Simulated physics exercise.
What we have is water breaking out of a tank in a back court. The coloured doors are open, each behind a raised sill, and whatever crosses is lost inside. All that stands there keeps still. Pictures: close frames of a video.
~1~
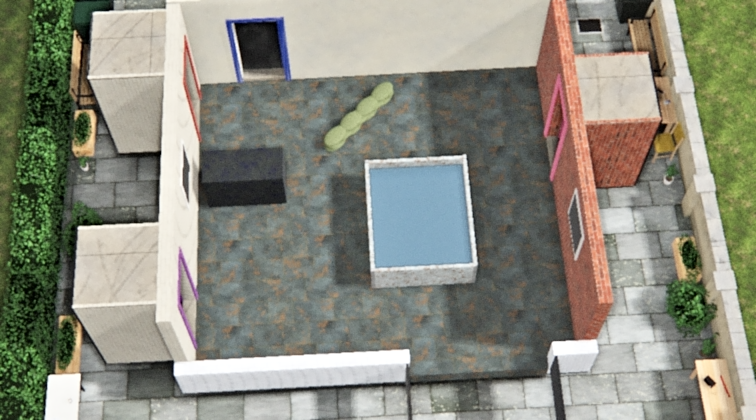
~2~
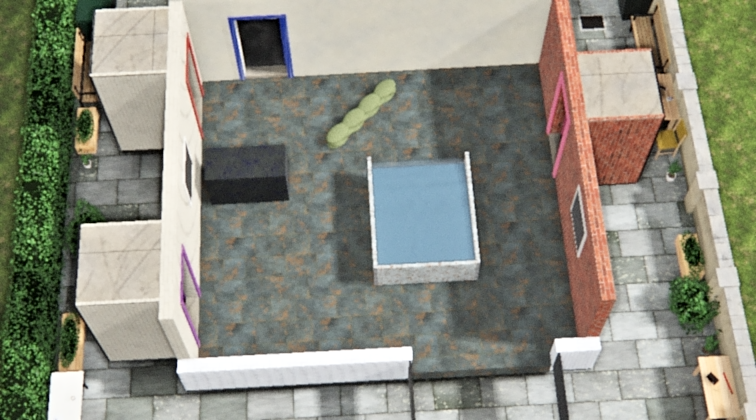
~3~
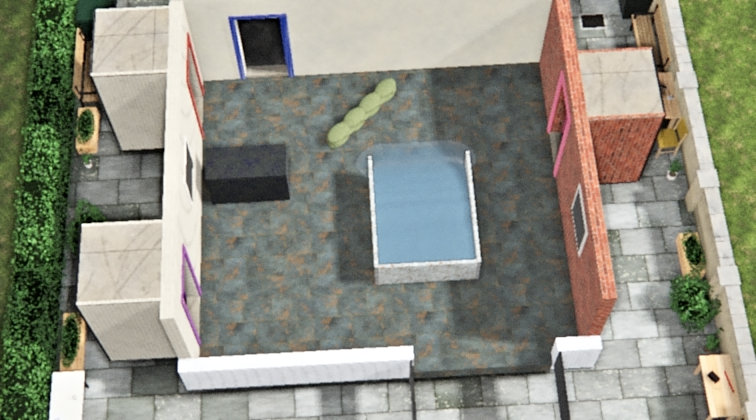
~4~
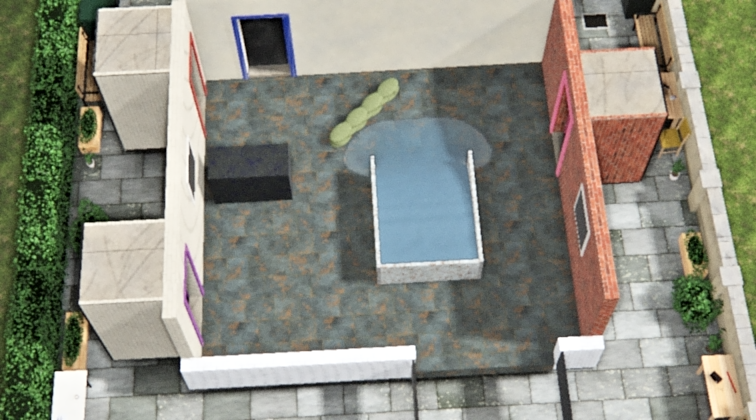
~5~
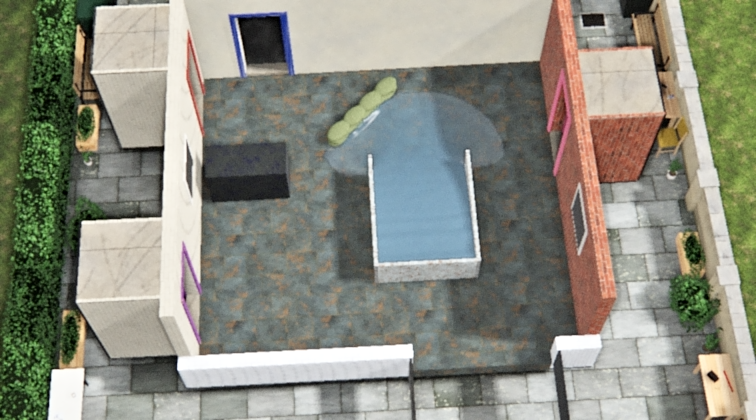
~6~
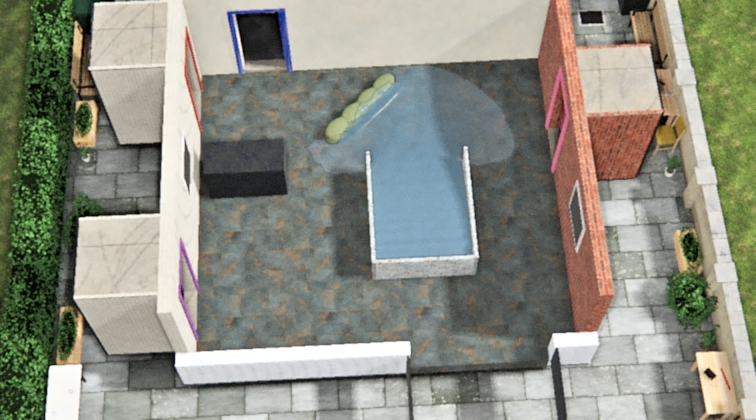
Water pours from the far side of a tank and spreads across the court floor.
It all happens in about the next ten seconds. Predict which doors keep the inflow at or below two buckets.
In the end the purple door never tops two buckets. The pink door tops two buckets. The red door tops two buckets. The blue door never tops two buckets.
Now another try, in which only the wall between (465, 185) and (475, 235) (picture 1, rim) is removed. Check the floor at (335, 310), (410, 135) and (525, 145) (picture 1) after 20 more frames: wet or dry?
The first point is spared, the second spared, the third soaked.
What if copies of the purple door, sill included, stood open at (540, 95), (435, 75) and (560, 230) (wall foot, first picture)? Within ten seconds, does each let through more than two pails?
Exceeds the limit; exceeds the limit; falls short.
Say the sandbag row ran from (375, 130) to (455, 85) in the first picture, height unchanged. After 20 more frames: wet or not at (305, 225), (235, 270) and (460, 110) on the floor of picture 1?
Going in the order you gave, that's left unsoaked, then left unsoaked, then waterlogged.
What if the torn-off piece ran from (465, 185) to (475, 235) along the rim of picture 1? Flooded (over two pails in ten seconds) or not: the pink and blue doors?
I think the pink door crosses the limit and the blue door remains below the limit.
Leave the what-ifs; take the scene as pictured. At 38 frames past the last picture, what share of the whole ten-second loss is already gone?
Close to 45 per cent.
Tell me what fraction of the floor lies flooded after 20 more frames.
Around 60 percent, give or take.
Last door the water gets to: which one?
Last comes the purple door.
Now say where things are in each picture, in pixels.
In the first frame, still water in the tank at (420, 214).
In the second frame, water pours out on the tank's far side and has run to (366, 175).
In the third frame, water pours out on the tank's far side and has run to (360, 162).
In the fourth frame, water pours out on the tank's far side and has run to (355, 142).
In the fifth frame, water pours out on the tank's far side and has run to (455, 100).
In the sixth frame, the front is at (430, 69), out from the gap on the tank's far side.
A moment on, water covers 20 % of the floor; the purple door not reached, the pink door not reached, the red door not reached, the blue door not reached.
Next, water covers 30 % of the floor; the purple door not reached, the pink door wet at the sill, nothing in, the red door not reached, the blue door wet at the sill, nothing in.
Then, water covers 60 % of the floor; the purple door not reached, the pink door under two buckets in, the red door under two buckets in, the blue door wet at the sill, nothing in.
Later, water covers 85 % of the floor; the purple door wet at the sill, nothing in, the pink door over two buckets in, the red door over two buckets in, the blue door wet at the sill, nothing in.
In the end, water covers 90 % of the floor; the purple door wet at the sill, nothing in, the pink door over two buckets in, the red door over two buckets in, the blue door wet at the sill, nothing in.
